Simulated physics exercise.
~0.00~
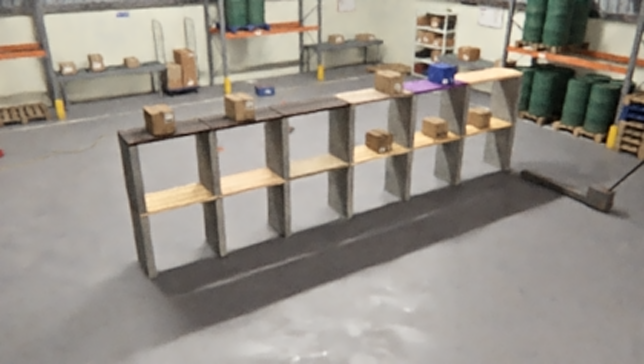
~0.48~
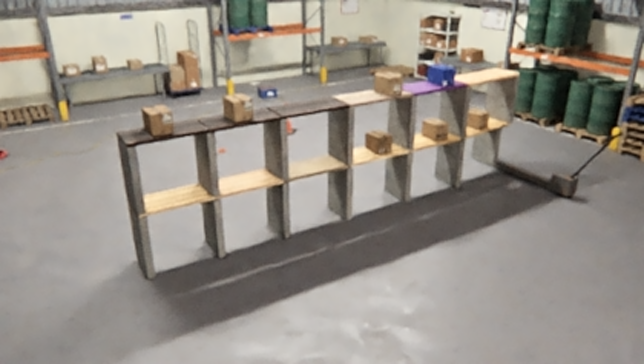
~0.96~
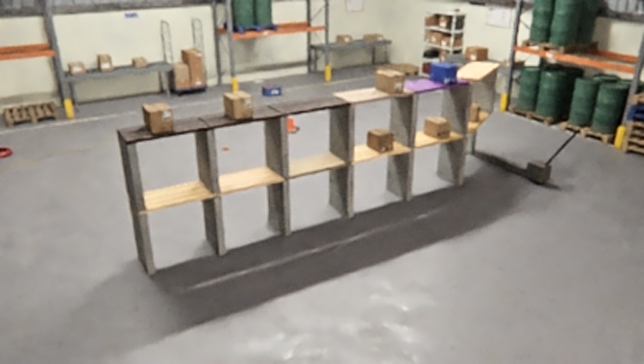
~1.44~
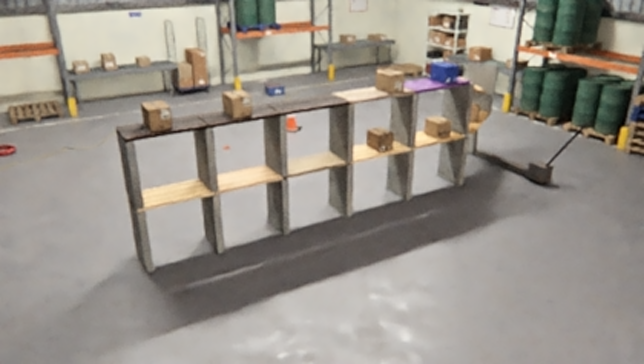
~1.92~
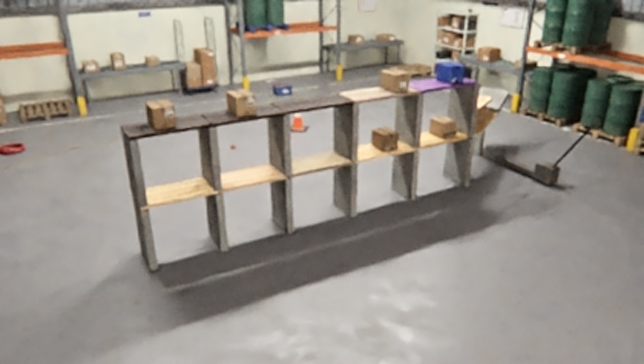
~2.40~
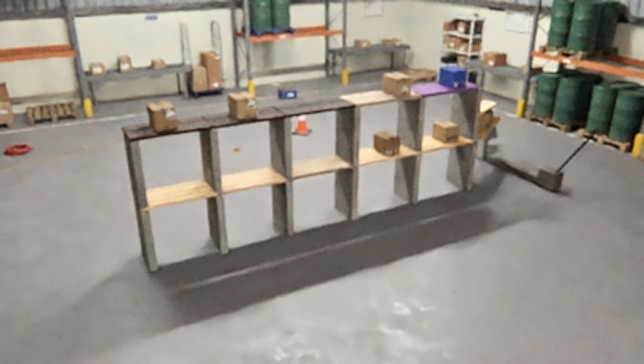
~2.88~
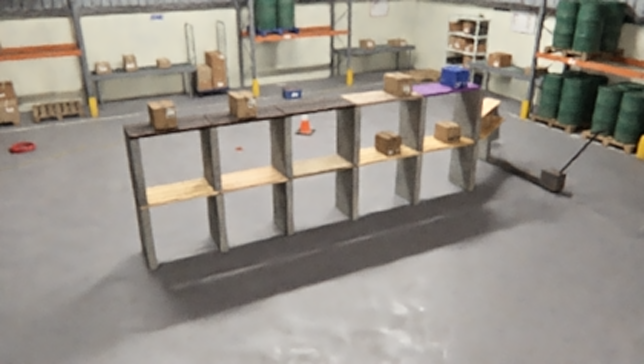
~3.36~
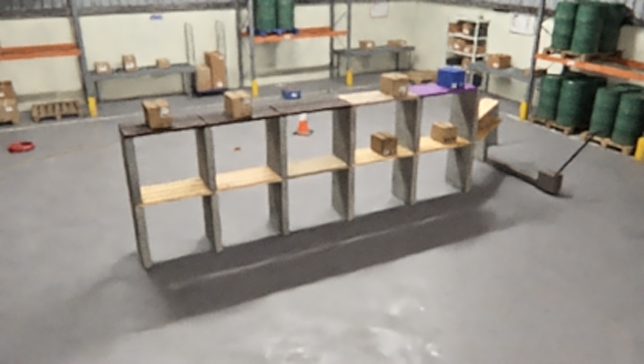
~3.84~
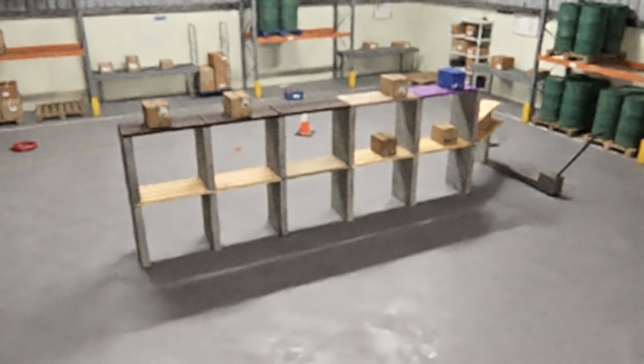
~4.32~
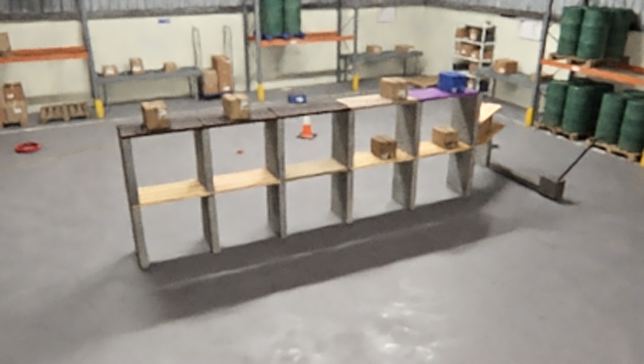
Floor jack pushing in at the right end of a long two-tier shelf, the end boards dropping while the rest stays standing.
